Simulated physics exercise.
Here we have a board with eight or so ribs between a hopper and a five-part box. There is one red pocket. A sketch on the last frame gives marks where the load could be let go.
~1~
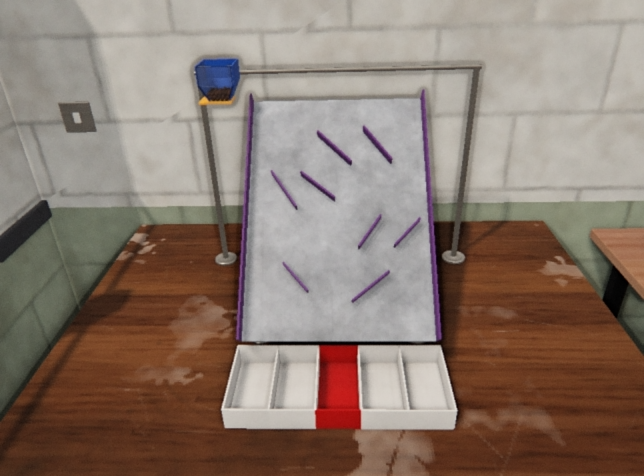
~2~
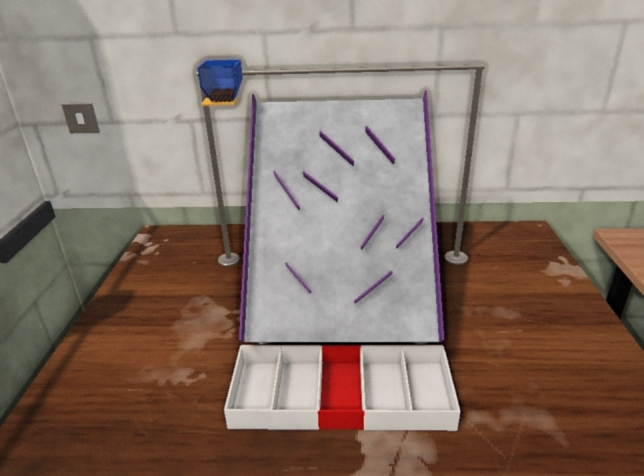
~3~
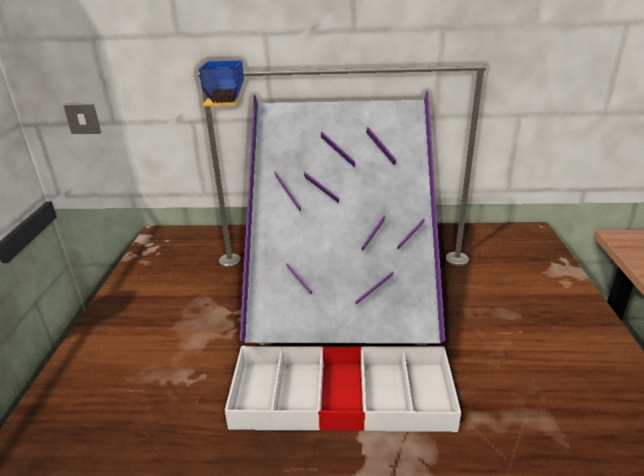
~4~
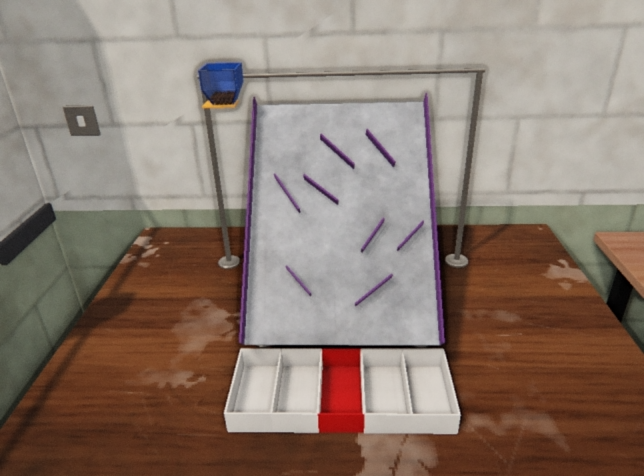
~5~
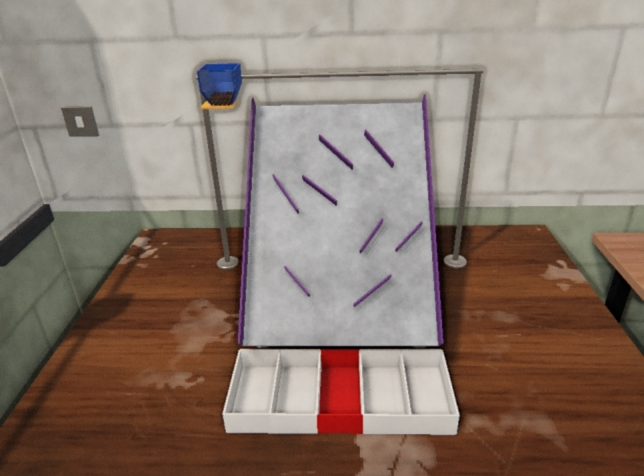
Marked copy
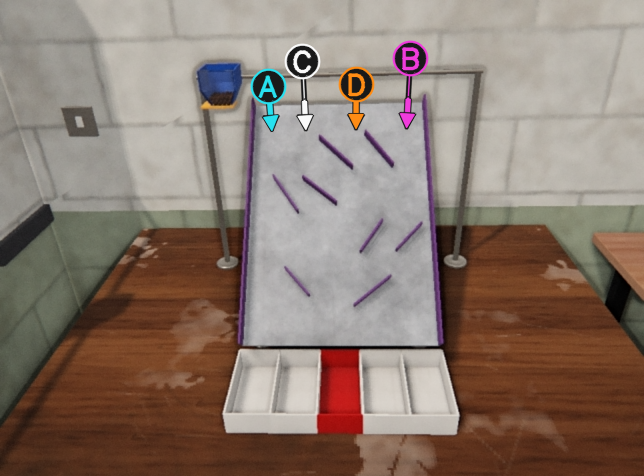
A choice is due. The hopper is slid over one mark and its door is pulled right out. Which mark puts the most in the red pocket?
C beats the others.
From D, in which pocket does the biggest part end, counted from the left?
It is the second one.
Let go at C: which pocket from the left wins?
It is the third one.
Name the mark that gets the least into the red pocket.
That would be B.
On the marked copy, mark A meets the board at (271, 125); mark B meets the board at (406, 122); mark C meets the board at (305, 124); mark D meets the board at (356, 123).
With A, about a quarter in the red pocket, about half in other pockets, about a third outside the box.
With B, a small part in the red pocket, about two thirds in other pockets, about a quarter outside the box.
With C, about two thirds in the red pocket, about a quarter in other pockets, a small part outside the box.
With D, about a quarter in the red pocket, about two thirds in other pockets, a small part outside the box.
